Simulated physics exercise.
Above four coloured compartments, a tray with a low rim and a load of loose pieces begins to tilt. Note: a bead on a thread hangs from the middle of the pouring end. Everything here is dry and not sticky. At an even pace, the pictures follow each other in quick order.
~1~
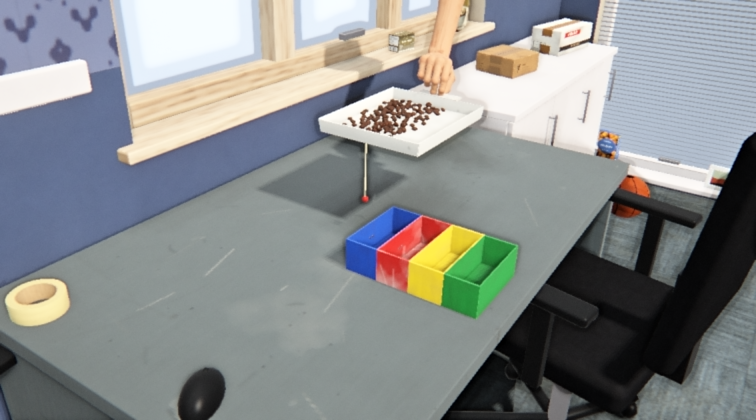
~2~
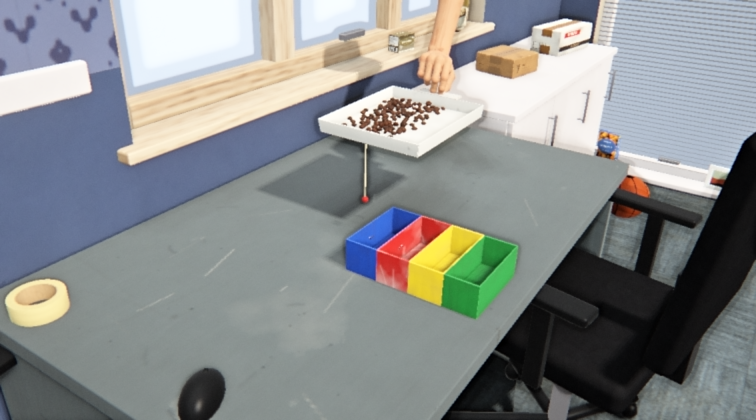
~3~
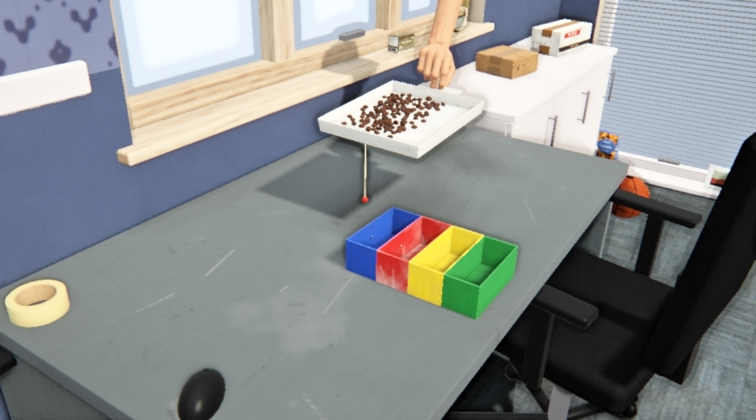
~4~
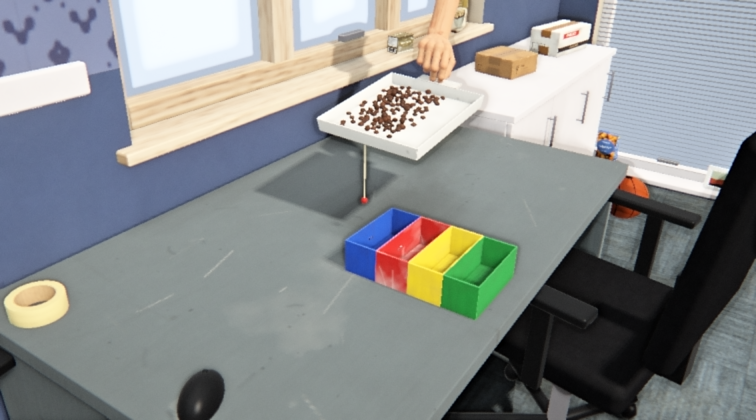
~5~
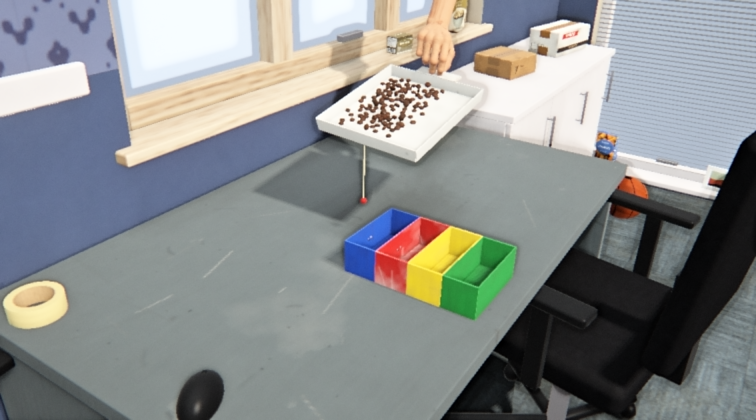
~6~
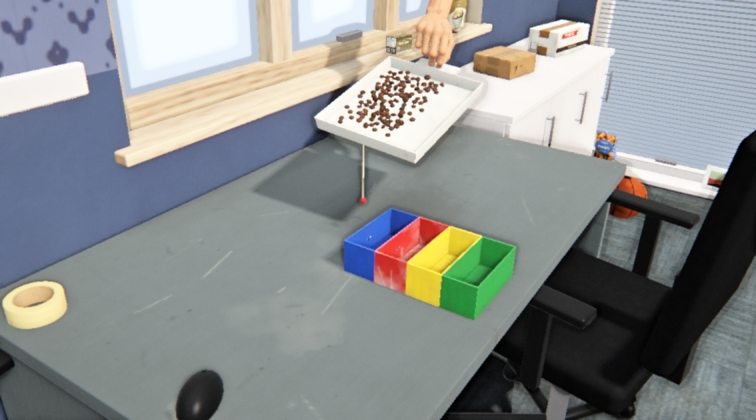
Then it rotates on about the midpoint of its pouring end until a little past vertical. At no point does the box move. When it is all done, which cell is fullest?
Fullest: The blue cell.
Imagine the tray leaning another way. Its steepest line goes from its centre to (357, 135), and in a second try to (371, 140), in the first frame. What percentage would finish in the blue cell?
Case one near 0 %; case two near 20 %.
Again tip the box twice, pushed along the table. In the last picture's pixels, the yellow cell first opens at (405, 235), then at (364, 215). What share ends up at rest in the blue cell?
Trial 1 10%, trial 2 0%.
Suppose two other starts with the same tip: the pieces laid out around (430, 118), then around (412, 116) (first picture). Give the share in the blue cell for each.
Close to 60 %, followed by close to 60 %.
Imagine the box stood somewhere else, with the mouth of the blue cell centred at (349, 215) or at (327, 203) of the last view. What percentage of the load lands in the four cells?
Roughly 100 per cent the first time and 100 per cent the second.
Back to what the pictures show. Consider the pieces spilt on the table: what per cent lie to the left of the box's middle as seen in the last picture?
Roughly 100 in a hundred.
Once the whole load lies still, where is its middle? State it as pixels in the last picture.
Close to (382, 257) in the last picture.
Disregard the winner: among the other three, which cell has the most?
Next after the leader comes the red one.
Soon, tray tipped steeply; all on the tray.
A while on, tray tipped right over; about two thirds on the tray; a small part in the red cell; a small part in the blue cell; a small part falling or outside the box.
Towards the end, tray tipped past a quarter turn; about half in the blue cell; about a quarter in the red cell; about a quarter falling or outside the box.
Finally, tray tipped past a quarter turn; about half in the blue cell; about a quarter in the red cell; none in the green cell; none in the yellow cell; about a quarter outside the box.
